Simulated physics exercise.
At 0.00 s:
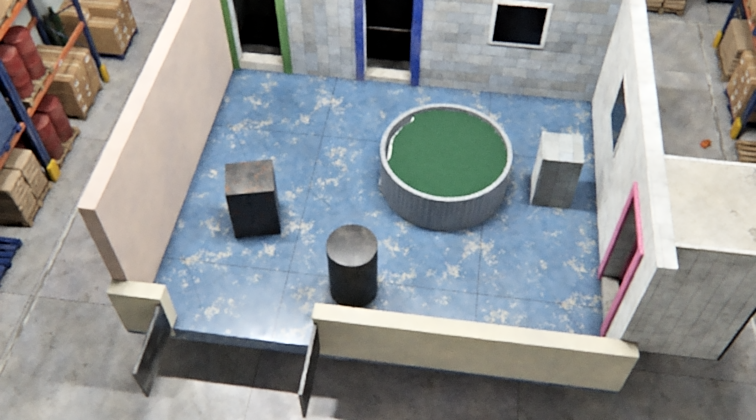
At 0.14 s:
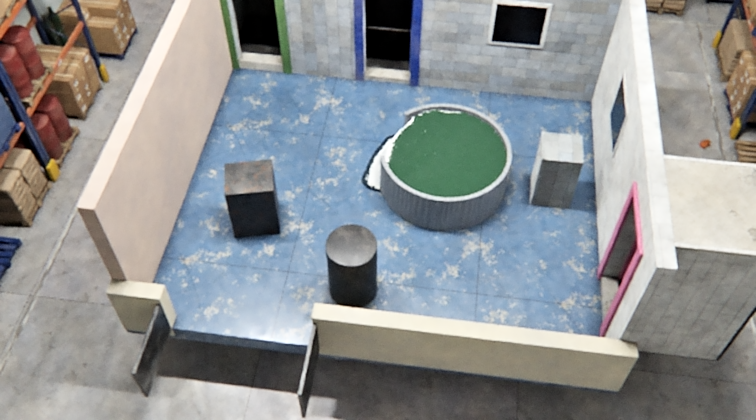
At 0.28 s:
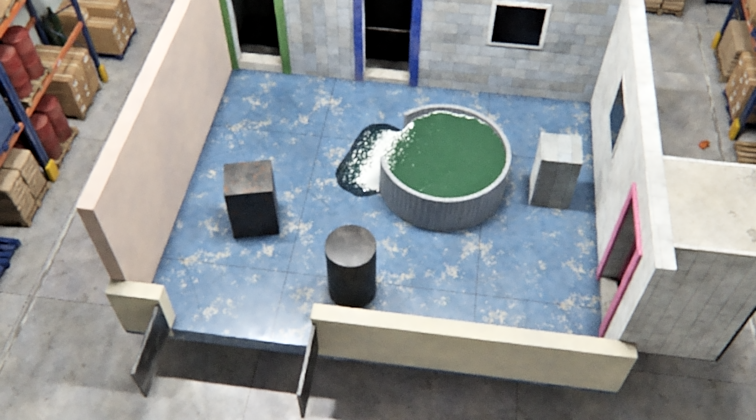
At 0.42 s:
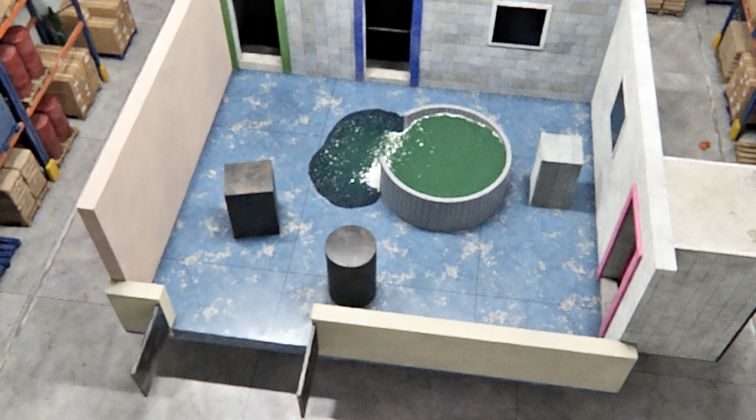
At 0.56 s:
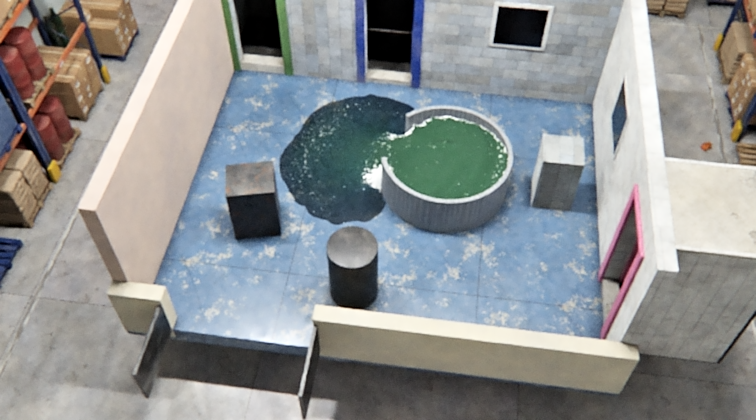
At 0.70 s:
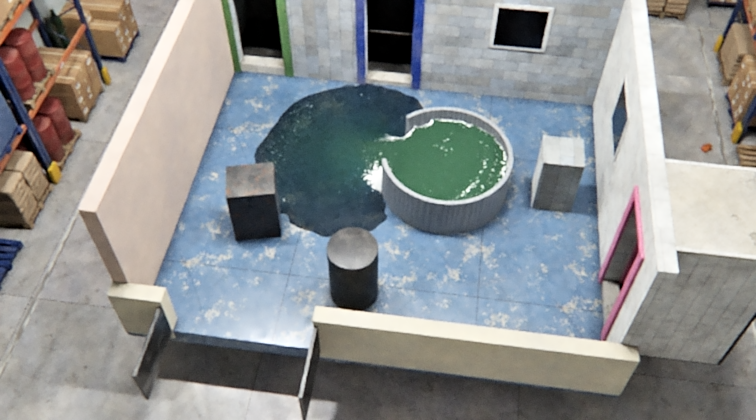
A round grey-walled pool of green liquid stands right of centre on the mottled blue floor of a roofless room inside a warehouse, seen from a fixed high viewpoint. Around it are a dark square block, a dark cylinder, a pale grey block, and green-, blue- and pink-framed doorways. The pool's left side opens, and white-flecked liquid pours out, spreading leftward in a widening dark green sheet that reaches the dark block.
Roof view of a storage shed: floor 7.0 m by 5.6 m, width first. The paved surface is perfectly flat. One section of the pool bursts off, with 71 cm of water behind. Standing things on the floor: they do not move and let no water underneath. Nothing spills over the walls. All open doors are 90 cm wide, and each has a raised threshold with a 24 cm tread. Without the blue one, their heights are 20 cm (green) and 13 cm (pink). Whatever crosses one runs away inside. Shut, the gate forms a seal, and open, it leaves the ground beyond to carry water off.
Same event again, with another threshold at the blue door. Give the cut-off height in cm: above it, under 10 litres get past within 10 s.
The cut-off is roughly 8.5 cm.
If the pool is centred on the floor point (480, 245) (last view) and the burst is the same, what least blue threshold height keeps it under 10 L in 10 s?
Roughly 7.5 centimetres.
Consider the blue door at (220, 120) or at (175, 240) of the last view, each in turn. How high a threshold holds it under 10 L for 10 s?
In turn: About 25 cm, about 8.0 cm.
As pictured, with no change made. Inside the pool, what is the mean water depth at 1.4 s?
44 cm, roughly.
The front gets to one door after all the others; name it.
Door: Pink.
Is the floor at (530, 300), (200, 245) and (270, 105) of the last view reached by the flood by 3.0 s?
Okay, in order that's stayed dry, got wet and finally got wet.
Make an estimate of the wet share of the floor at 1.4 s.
Wet share: Near 35 %.
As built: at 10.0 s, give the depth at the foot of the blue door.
6.5 cm.
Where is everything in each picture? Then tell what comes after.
The pool at (446, 153) is whole and still, 71 cm deep; the blue door at (388, 42) is dry, in the first picture.
Water pours out at (388, 153) and has run 0.3 m, to a hidden place; about 8 cm deep outside, 71 cm at the back, in the second picture.
Water pours out at (388, 156) and has run 0.8 m, to (368, 130); about 10 cm deep outside, 71 cm at the back, in the third picture.
Water pours out at (388, 157) and has run 1.2 m, to (348, 119); about 7 cm deep outside, 71 cm at the back, in the fourth picture.
The gap is at (389, 158), the front 1.8 m out at (287, 155); the back of the pool holds 65 cm, in the fifth picture.
The gap is at (390, 159), the front 2.3 m out at (263, 149); the back of the pool holds 60 cm; the blue door at (389, 45), 2.1 m from the gap, is still 0.2 m from the nearest water, in the sixth picture.
After 1.4 s water covers 35 % of the floor, deepest (36 cm) near (236, 70); 8 cm at the blue door, 0 litres in over its 12 cm threshold.
After 3.0 s water covers 45 % of the floor, deepest (29 cm) near (236, 70); 5 cm at the blue door, 0 litres in over its 12 cm threshold.
After 10.0 s water covers 95 % of the floor, deepest (8 cm) near (144, 313); 6 cm at the blue door, 1 litre in over its 12 cm threshold.
At the blue door as built, the water arrived by 0.8 s and peaked near 11 cm at 4.8 s.
With a threshold of 7.5 cm, 16 litres would have come in within the 10 s; with 10.5 cm, 3 litres. So under 10 litres takes about 8.5 cm.
